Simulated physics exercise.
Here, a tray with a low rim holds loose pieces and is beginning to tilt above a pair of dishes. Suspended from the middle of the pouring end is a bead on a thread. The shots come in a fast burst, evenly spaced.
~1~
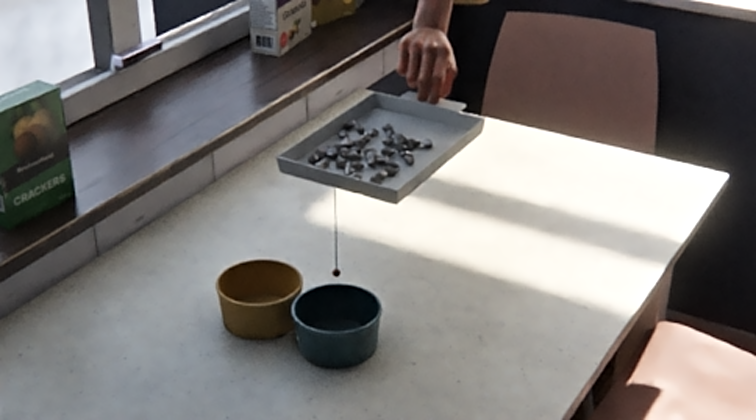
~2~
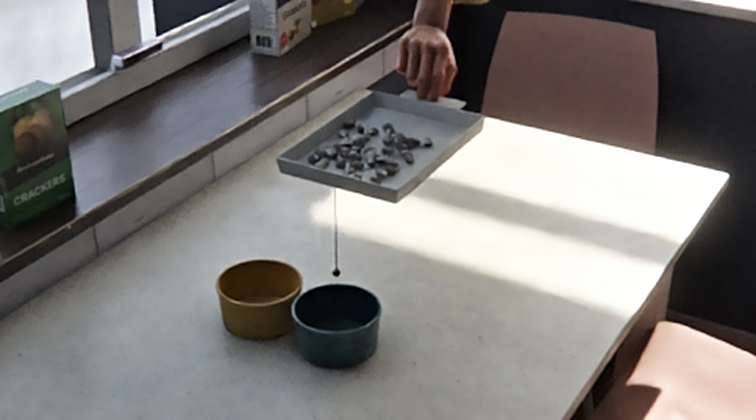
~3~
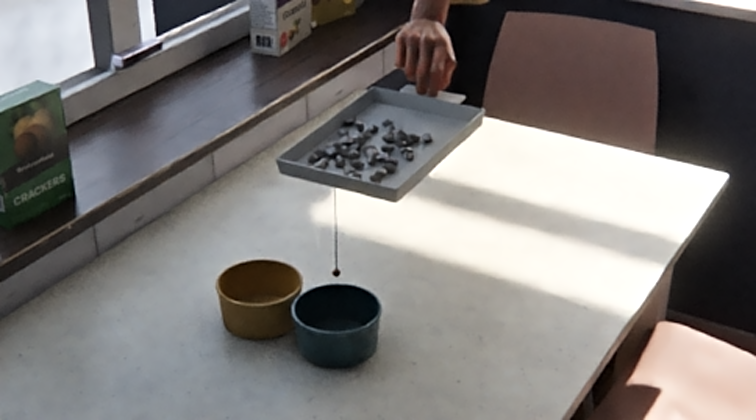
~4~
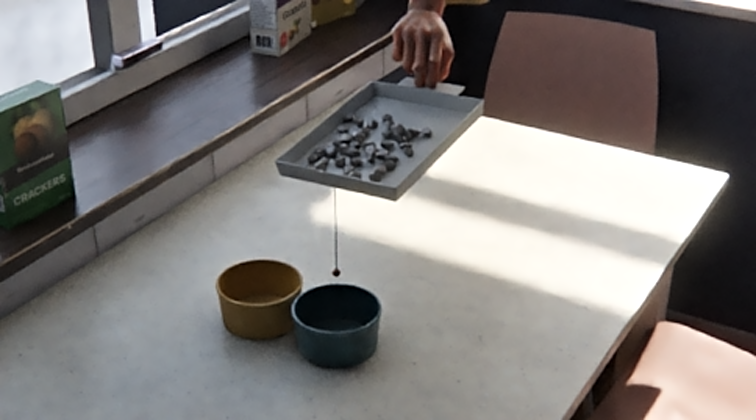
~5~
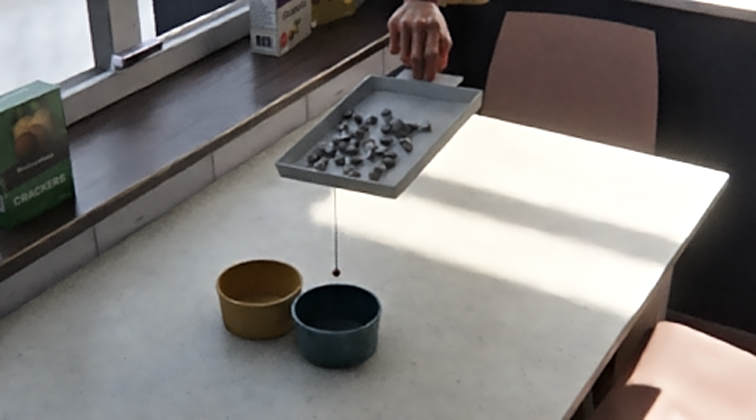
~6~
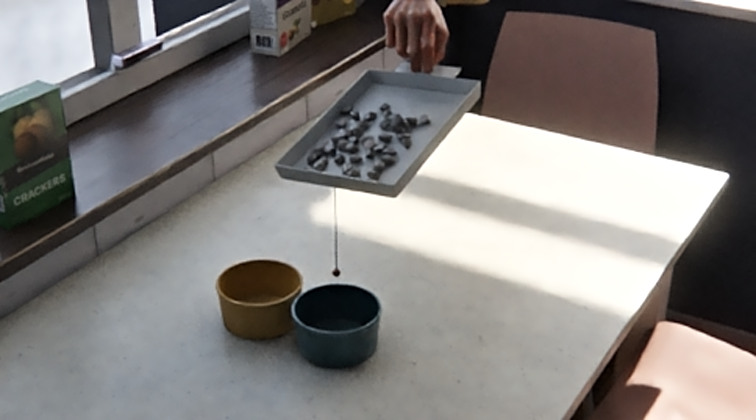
A hand slightly tilts a gray tray of dark pieces above a yellow and a teal bowl.
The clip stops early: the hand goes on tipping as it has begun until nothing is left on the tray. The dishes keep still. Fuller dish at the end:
Watch, the one on the left side catches more of it.
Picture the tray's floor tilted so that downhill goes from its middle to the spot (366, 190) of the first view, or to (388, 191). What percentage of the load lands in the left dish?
So it's 0 percent with the first slope and 0 percent with the other.
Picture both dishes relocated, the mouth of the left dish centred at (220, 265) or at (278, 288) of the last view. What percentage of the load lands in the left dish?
You'd get 0 in a hundred first and 80 in a hundred after that.
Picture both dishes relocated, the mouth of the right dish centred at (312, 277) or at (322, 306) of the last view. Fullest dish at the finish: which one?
For the first place, the dish on the right side; for the second, the dish on the left side.
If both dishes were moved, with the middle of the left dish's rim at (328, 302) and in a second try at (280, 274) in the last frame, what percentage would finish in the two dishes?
First case 10 in a hundred, second case 100 in a hundred.
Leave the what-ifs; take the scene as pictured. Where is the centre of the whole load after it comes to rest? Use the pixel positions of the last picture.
Around (265, 307), give or take.
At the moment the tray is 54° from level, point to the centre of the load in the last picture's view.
The load is centred around (321, 149).
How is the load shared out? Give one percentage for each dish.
Left dish: 90 per cent; right dish: 0 per cent.
Just after the last frame, tray tipped steeply; every one on the tray.
A moment on, tray tipped right over; the larger part on the tray; about a tenth in the left dish; about a tenth in the air.
Further on, tray tipped past a quarter turn; just a few in the right dish; the larger part in the left dish; about a tenth outside both.
When it is over, tray tipped past a quarter turn; just a few in the right dish; the larger part in the left dish; about a tenth outside both.
